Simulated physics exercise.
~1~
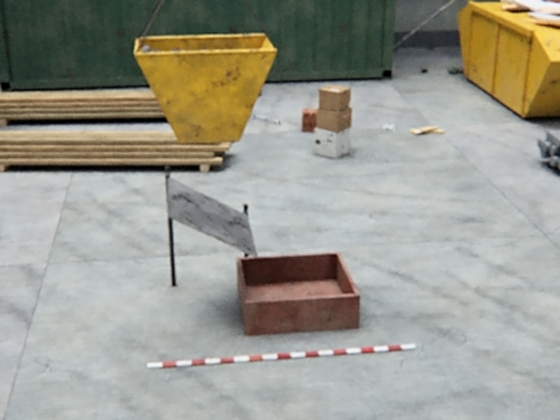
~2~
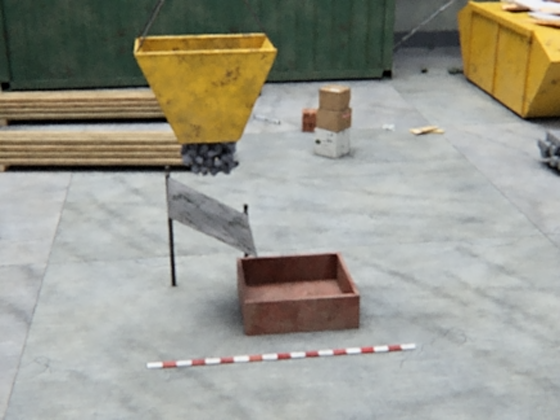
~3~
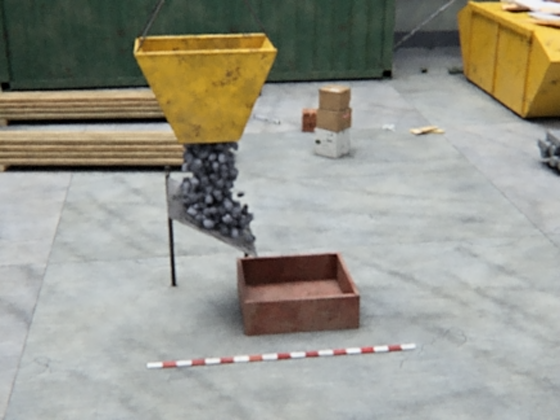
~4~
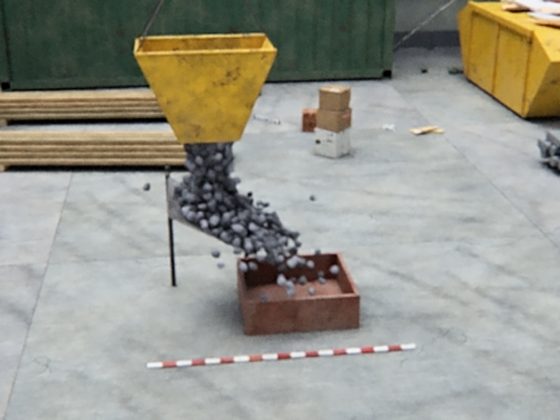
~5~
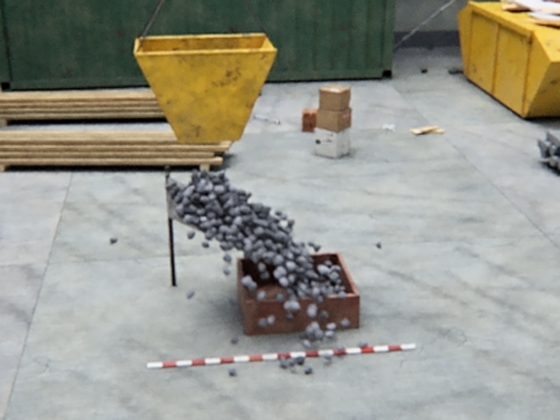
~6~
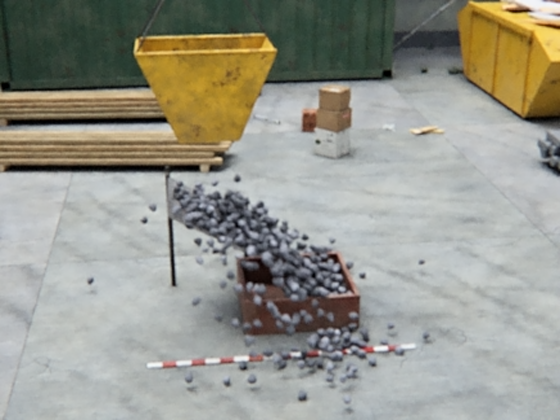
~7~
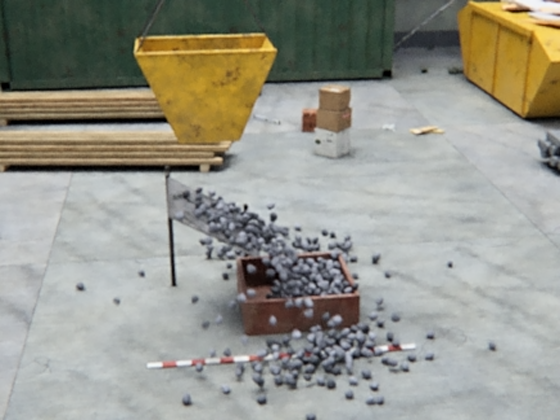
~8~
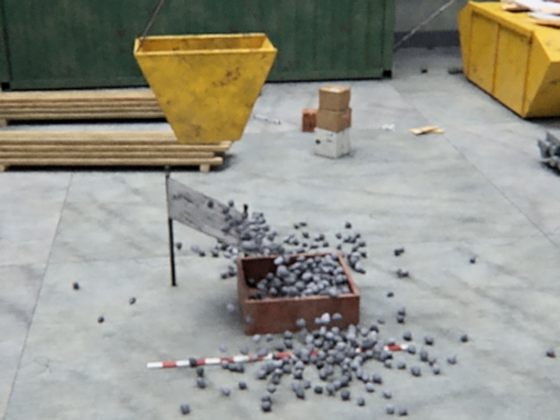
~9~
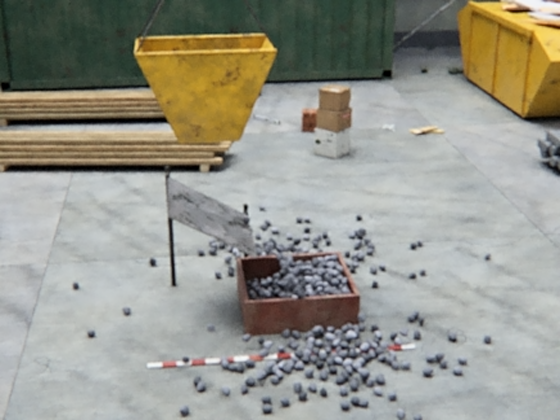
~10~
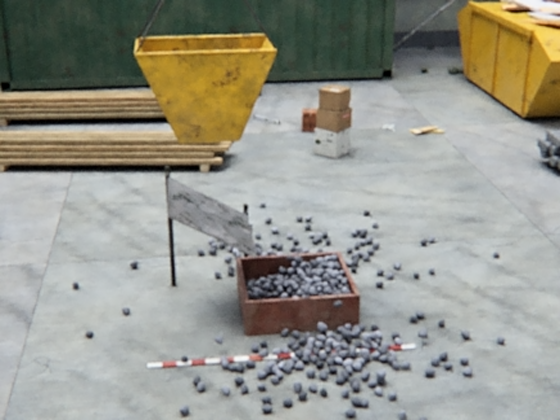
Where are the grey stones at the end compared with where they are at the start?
At the start they are out of sight inside the hanging yellow skip. At the end they lie lower down, many in the reddish bin and the rest scattered on the floor around it, mostly in front and to the right.
A yellow skip drops grey stones down a sloping plate into a bin and across the floor.
